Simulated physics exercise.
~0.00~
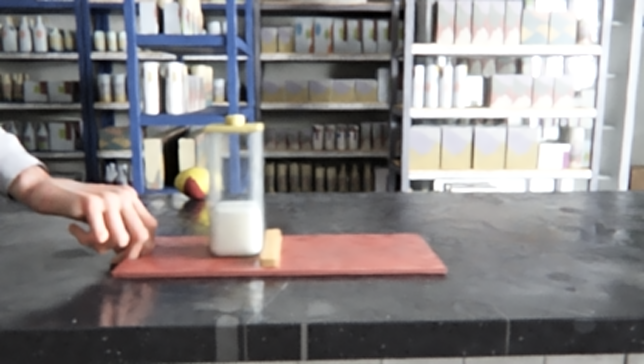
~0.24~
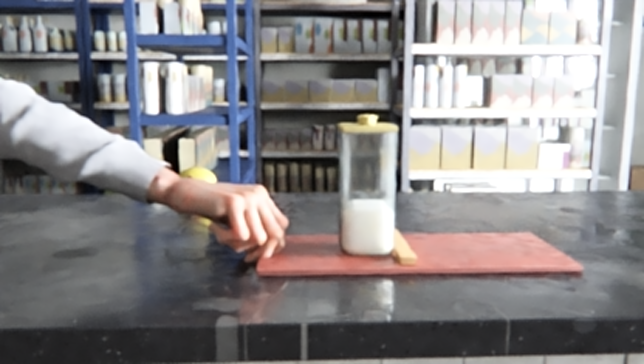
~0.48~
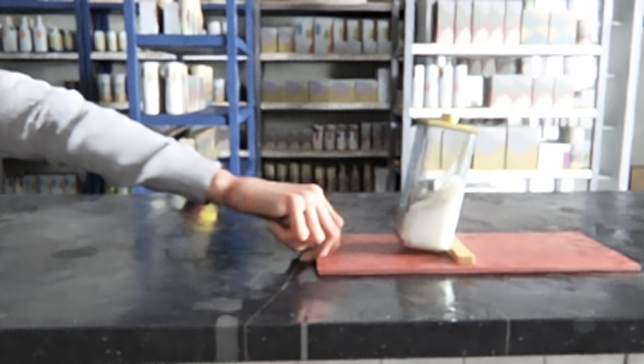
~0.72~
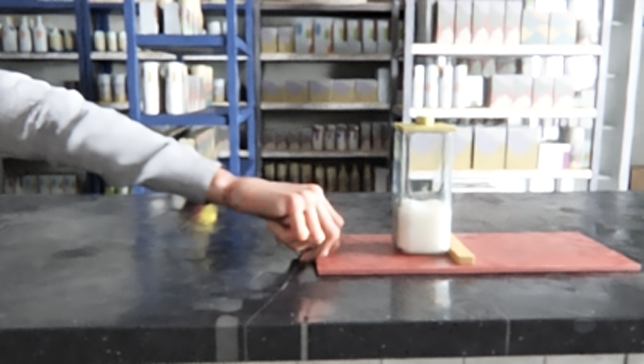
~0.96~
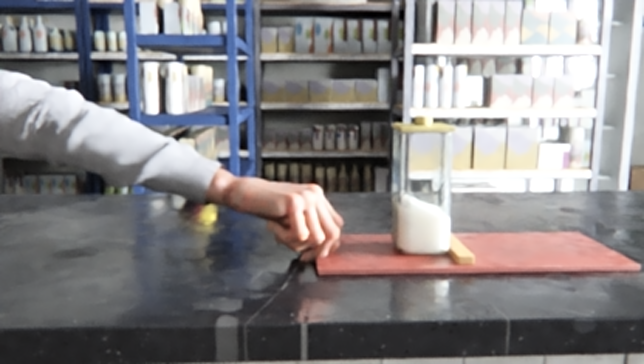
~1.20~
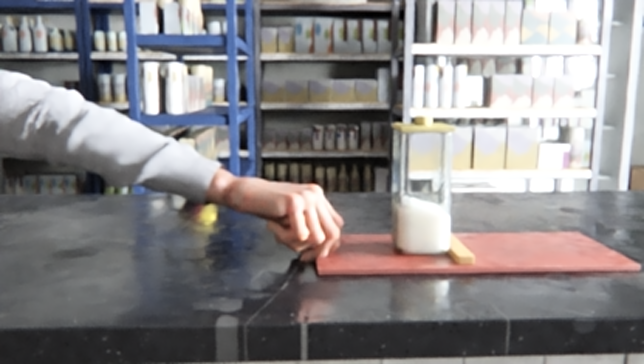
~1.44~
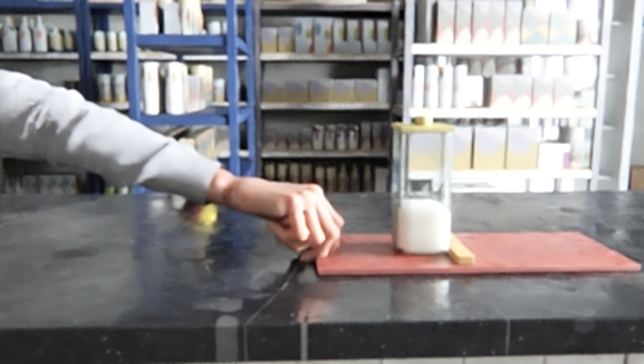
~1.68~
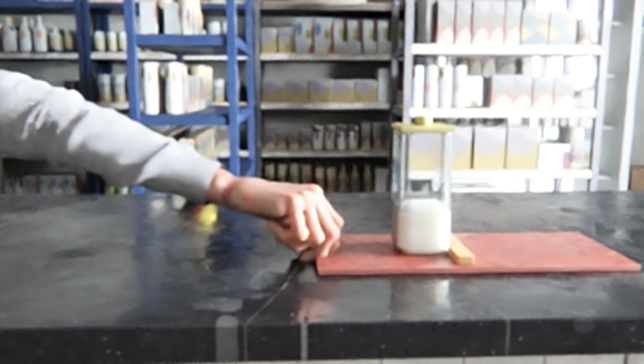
Canister of milk riding a red board pushed right by a hand, tipping against a batten at the stop, then settling upright.
